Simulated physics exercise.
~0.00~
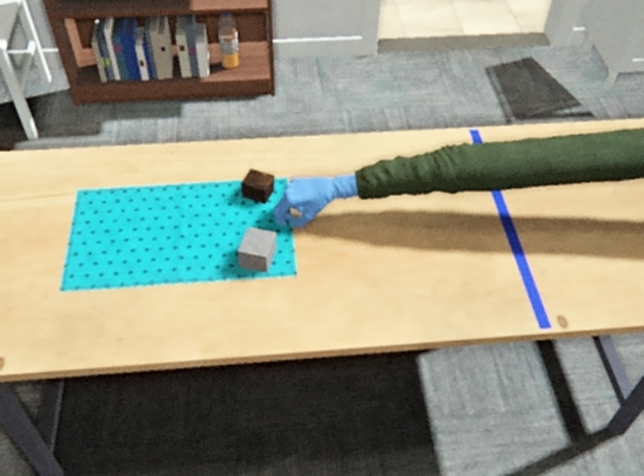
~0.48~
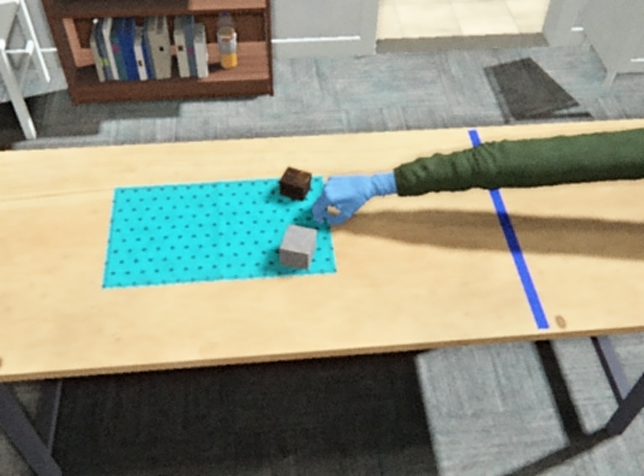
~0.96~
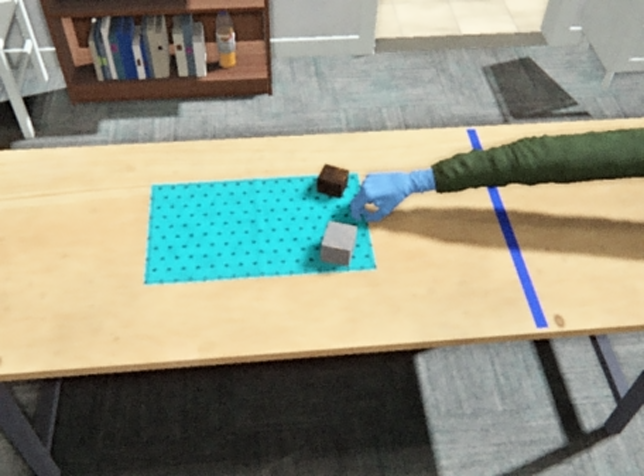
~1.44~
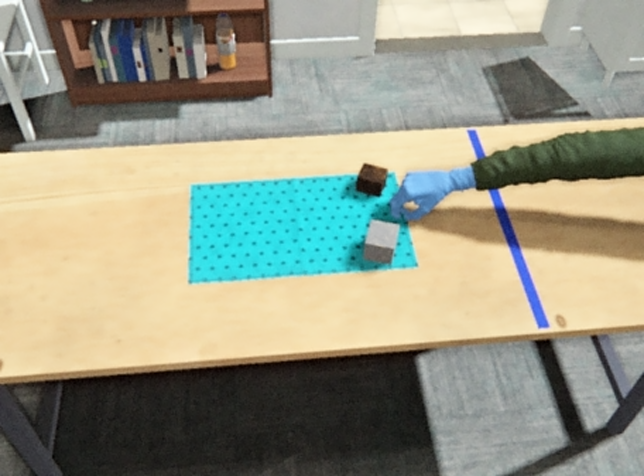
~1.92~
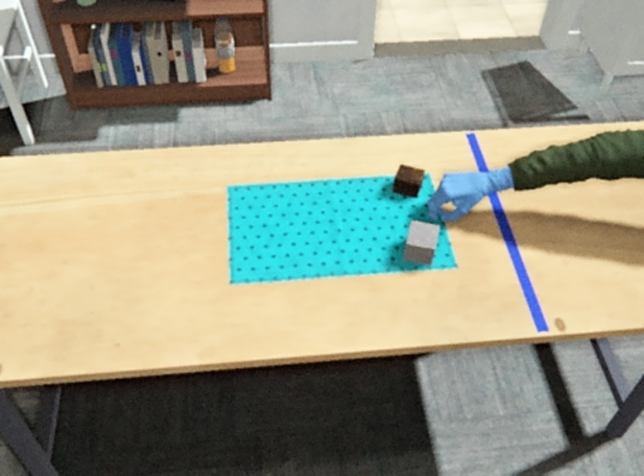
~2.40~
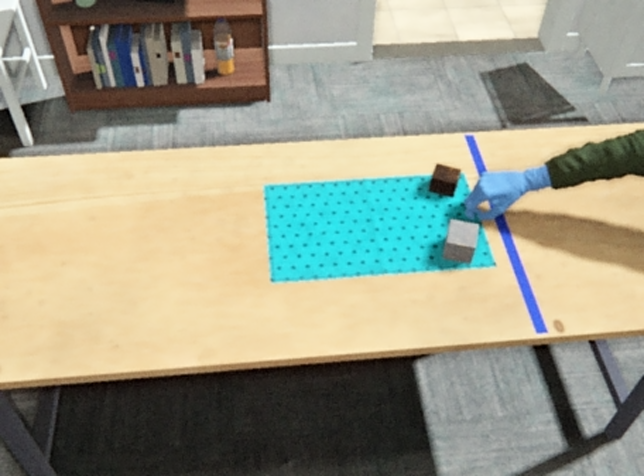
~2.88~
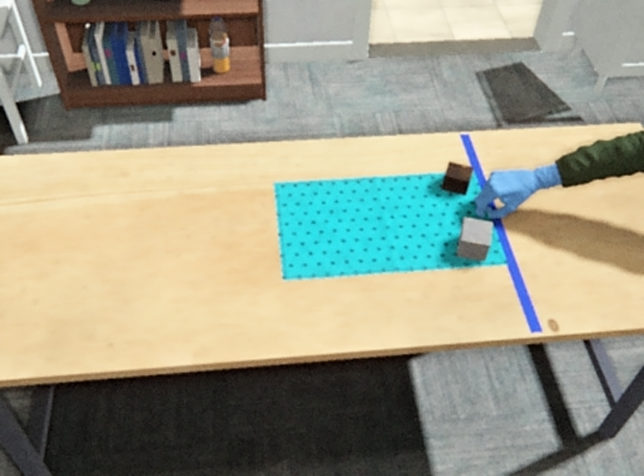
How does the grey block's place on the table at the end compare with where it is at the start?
At the start the grey block is near the middle of the table, well to the left of the blue tape line. By the end it is much farther right, just short of the tape.
